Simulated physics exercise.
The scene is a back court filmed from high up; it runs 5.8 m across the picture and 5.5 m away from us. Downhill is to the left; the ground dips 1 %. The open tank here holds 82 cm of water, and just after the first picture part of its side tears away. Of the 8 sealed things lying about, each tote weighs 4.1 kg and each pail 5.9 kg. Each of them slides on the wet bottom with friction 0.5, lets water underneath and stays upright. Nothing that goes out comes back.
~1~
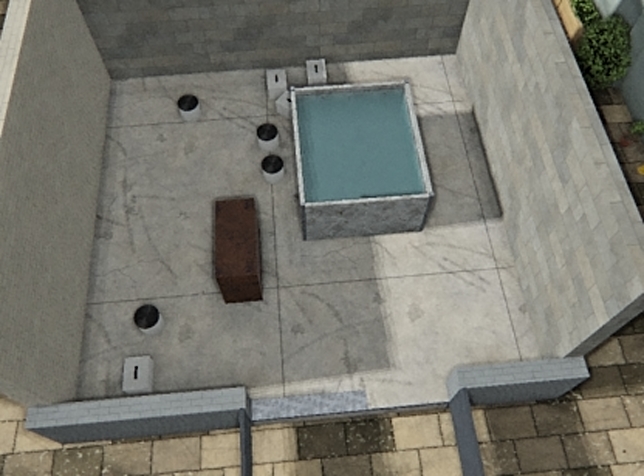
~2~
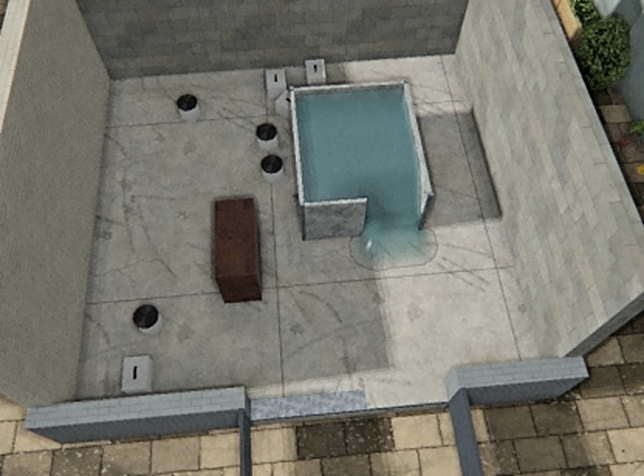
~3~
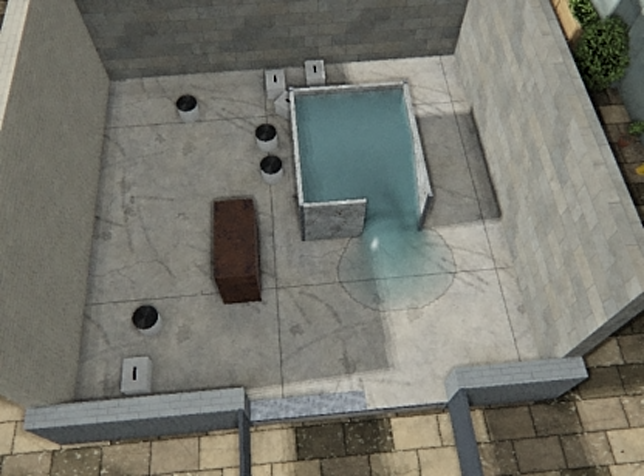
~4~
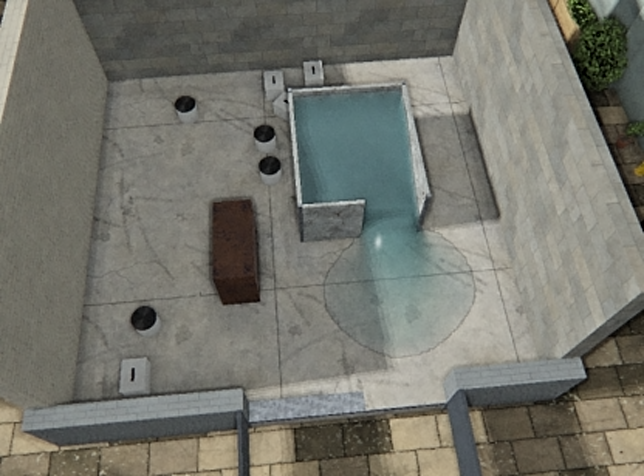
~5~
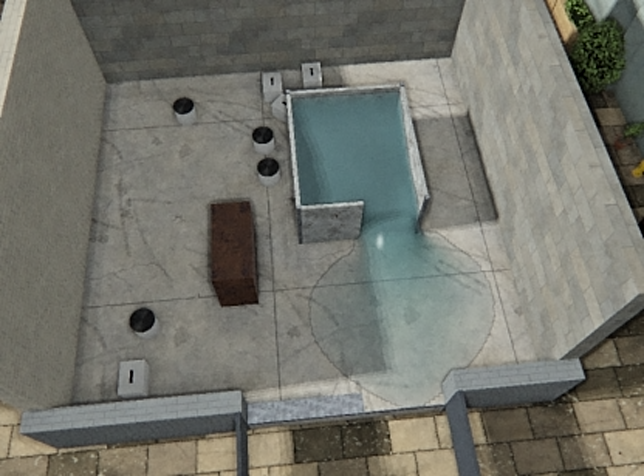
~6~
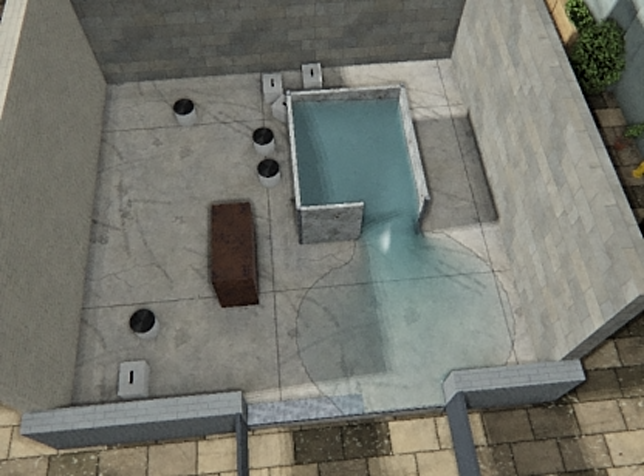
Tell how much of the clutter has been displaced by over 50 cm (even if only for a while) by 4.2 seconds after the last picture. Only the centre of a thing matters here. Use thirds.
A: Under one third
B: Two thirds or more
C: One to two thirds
Under one third.
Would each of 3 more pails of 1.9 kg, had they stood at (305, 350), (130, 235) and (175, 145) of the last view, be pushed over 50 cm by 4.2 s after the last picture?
In the order asked: Above the mark; below the mark; below the mark.
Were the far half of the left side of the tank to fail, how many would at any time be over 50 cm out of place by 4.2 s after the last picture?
In that case the number is 7.
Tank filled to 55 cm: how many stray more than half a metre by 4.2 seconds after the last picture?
The answer would then be 0.
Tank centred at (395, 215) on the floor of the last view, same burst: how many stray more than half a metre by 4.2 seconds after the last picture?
That gives 1 of them.
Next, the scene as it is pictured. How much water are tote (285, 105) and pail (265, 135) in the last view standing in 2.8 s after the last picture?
Roughly 0 and 0 cm.
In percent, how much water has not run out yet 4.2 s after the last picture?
Roughly 56 percent.
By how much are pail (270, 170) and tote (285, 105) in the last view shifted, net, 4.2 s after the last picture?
Taking them in turn, I get 0 cm for the first and 0 cm for the second.
Then, 0.4 s after the last picture 0 of 8 are over 50 cm from their spots; 0 afloat.
Then, 1.5 s after the last picture 0 of 8 are over 50 cm from their spots; 0 afloat.
Then, 2.8 s after the last picture 0 of 8 are over 50 cm from their spots; 0 afloat.
Then, 4.2 s after the last picture 0 of 8 are over 50 cm from their spots, and 0 have been at some point; 0 afloat.
